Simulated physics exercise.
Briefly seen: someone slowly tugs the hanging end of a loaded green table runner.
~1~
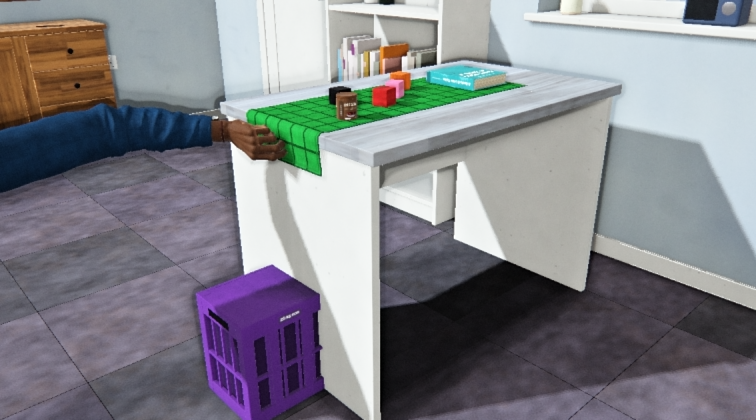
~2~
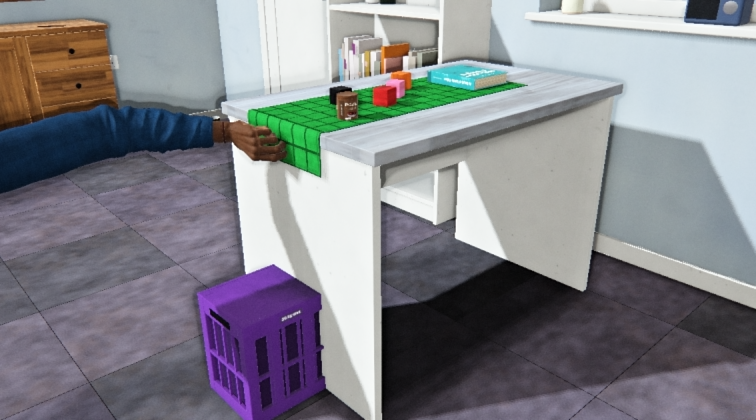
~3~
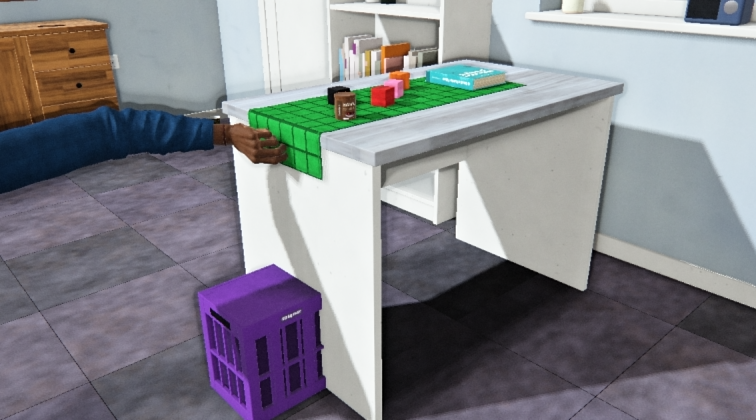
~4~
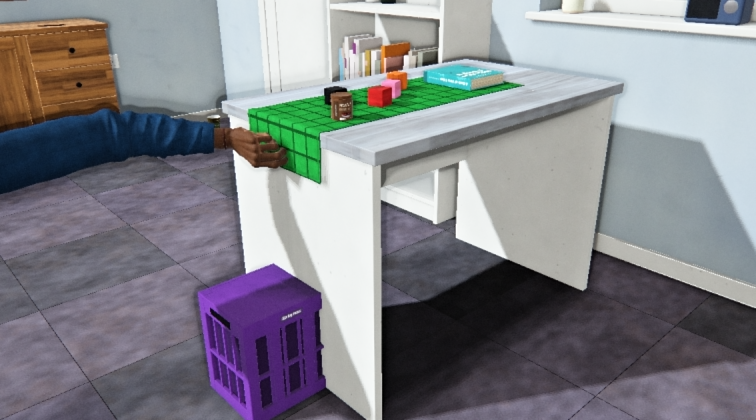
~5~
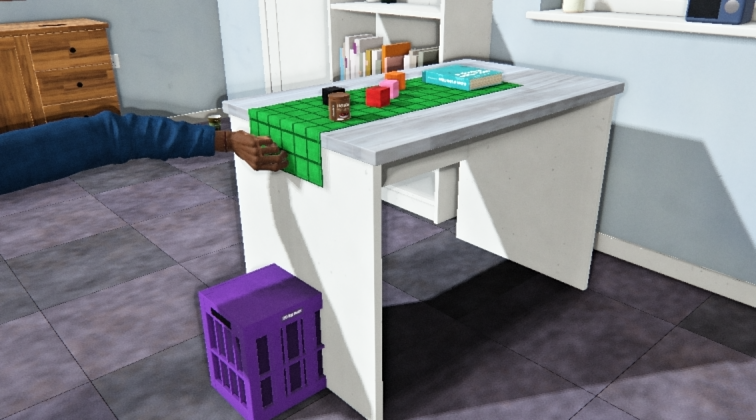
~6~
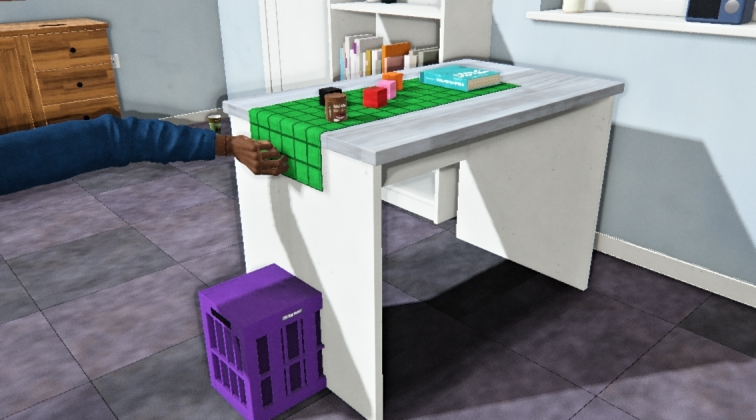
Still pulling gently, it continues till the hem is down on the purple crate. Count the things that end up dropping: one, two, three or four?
I predict that three objects will leave the top.
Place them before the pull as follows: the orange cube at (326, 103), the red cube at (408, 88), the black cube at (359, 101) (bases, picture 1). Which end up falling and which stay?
Note - orange cube lost, red cube retained, black cube lost.
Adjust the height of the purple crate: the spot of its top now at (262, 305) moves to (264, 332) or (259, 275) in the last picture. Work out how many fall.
In that case 4 and 2.
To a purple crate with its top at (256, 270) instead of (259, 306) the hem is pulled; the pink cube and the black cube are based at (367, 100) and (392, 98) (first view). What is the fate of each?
As for the pink cube, it stays in place; as for the black cube, it stays in place.
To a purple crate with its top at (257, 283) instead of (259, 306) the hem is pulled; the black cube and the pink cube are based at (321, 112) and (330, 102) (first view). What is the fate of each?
Result - the black cube comes off, and the pink cube comes off.
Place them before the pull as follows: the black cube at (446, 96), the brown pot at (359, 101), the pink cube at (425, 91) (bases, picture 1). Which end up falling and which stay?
Of the three, the black cube stays aloft, the brown pot ends off the top and the pink cube stays aloft.
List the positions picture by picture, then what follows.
The first picture shows hem (321, 177); brown pot (347, 94); black cube (340, 88); red cube (384, 88); pink cube (395, 81); orange cube (400, 73); top of the crate (260, 306).
The second picture shows hem (321, 178); brown pot (347, 94).
The third picture shows hem (323, 180); black cube (339, 88).
The fourth picture shows hem (321, 185); red cube (380, 88); top of the crate (261, 305).
The fifth picture shows hem (323, 188); pink cube (389, 81).
The sixth picture shows hem (324, 192); brown pot (336, 95); black cube (330, 89); red cube (375, 89); pink cube (386, 82); orange cube (393, 73).
Early on, hem near (287, 207); all still up.
Midway, hem near (288, 251); brown pot and black cube gone.
Near the end, hem on the crate; brown pot, black cube and red cube gone.
Finally, hem on the crate; brown pot, black cube and red cube gone. Over the edge go three.
